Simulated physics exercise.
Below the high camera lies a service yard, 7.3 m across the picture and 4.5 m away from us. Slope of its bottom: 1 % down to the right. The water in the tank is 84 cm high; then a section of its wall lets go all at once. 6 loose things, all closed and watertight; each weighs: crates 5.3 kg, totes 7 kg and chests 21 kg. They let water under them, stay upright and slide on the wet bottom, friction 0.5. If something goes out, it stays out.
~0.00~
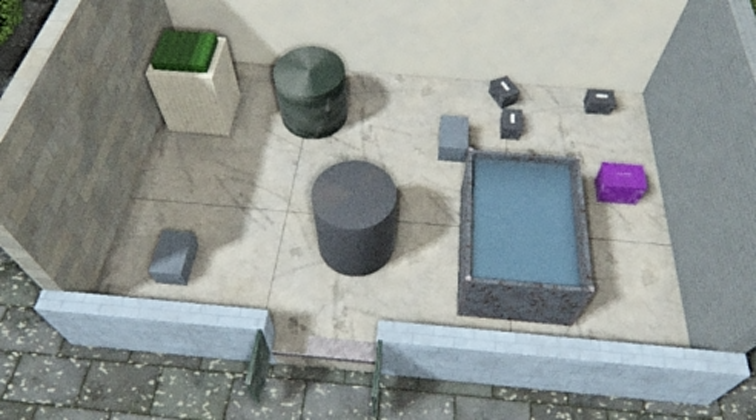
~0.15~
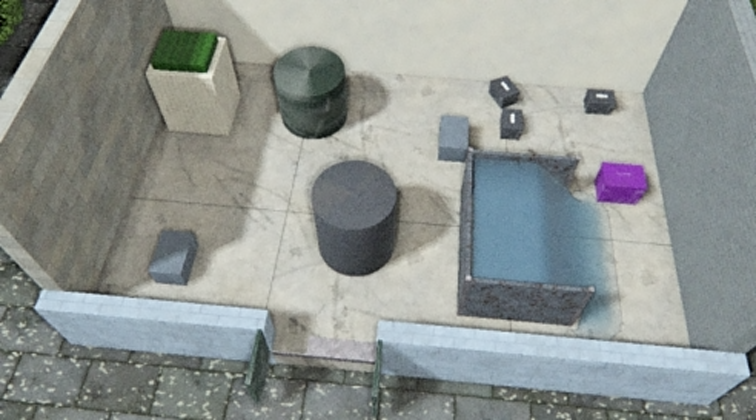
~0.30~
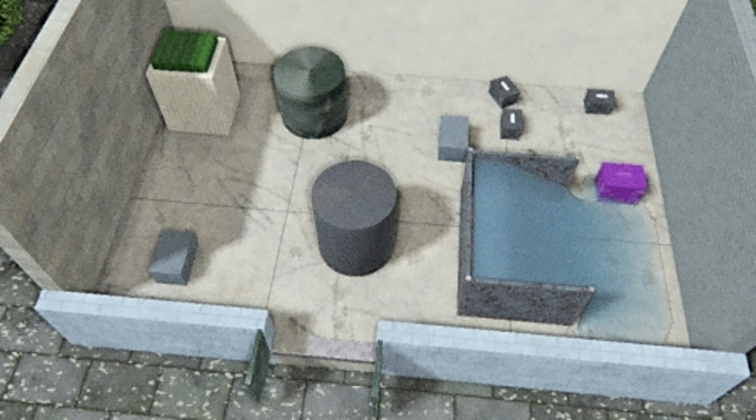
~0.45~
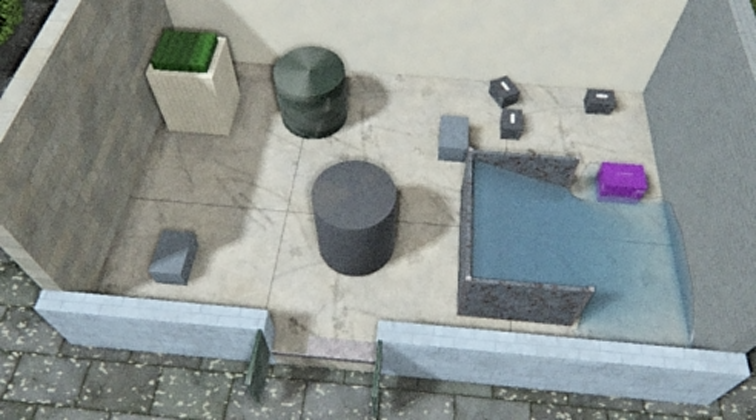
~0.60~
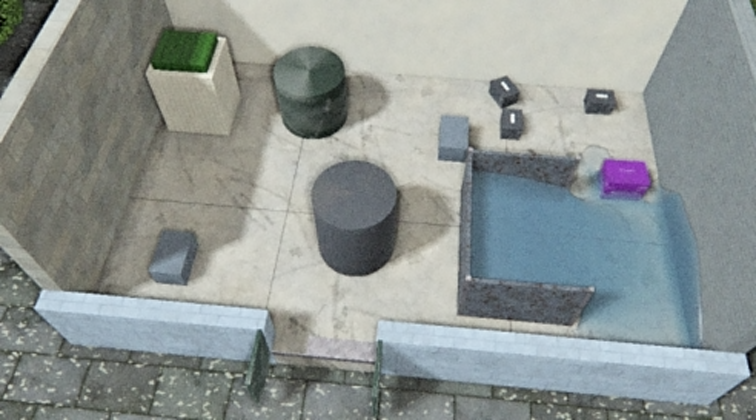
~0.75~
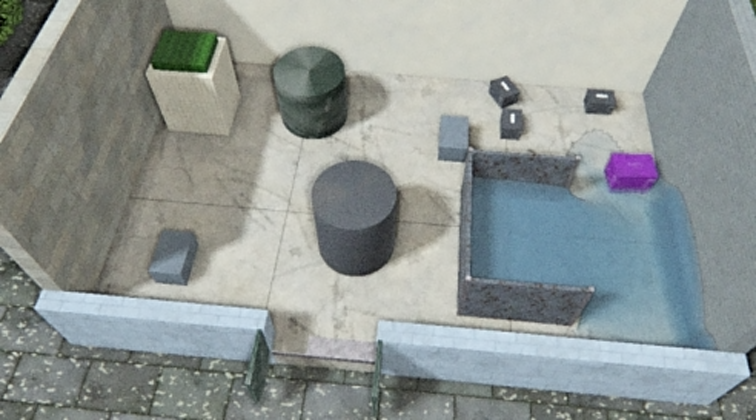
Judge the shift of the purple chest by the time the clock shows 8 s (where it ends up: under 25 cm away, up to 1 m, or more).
It is left a long distance off.
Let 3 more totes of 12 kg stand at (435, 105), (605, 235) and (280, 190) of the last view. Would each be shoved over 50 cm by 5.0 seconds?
Beyond it, beyond it, within it.
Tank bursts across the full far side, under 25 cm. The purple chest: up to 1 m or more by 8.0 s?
In that case the purple chest travels far.
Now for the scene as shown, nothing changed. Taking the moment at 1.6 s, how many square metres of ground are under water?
Around 9.0 m2 of it.
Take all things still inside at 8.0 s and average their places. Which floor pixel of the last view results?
I'd put it around (340, 204).
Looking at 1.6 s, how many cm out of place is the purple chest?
Roughly 150 cm.
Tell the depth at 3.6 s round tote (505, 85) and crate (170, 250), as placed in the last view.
Depth approx. 3 cm / 4 cm.
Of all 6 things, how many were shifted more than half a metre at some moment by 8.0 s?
My count gives 6.
After 1.6 s the purple chest is near (619, 86), 1.7 m from its start, afloat; 0 of 6 are out; 1 afloat.
After 3.6 s the purple chest is near (430, 106), 2.8 m from its start, aground; 0 of 6 are out; 1 afloat.
After 5.6 s the purple chest is near (369, 140), 3.5 m from its start, aground; 0 of 6 are out; 2 afloat.
After 8.0 s the purple chest is near (364, 149), 3.5 m from its start, aground; 0 of 6 are out; 4 afloat.
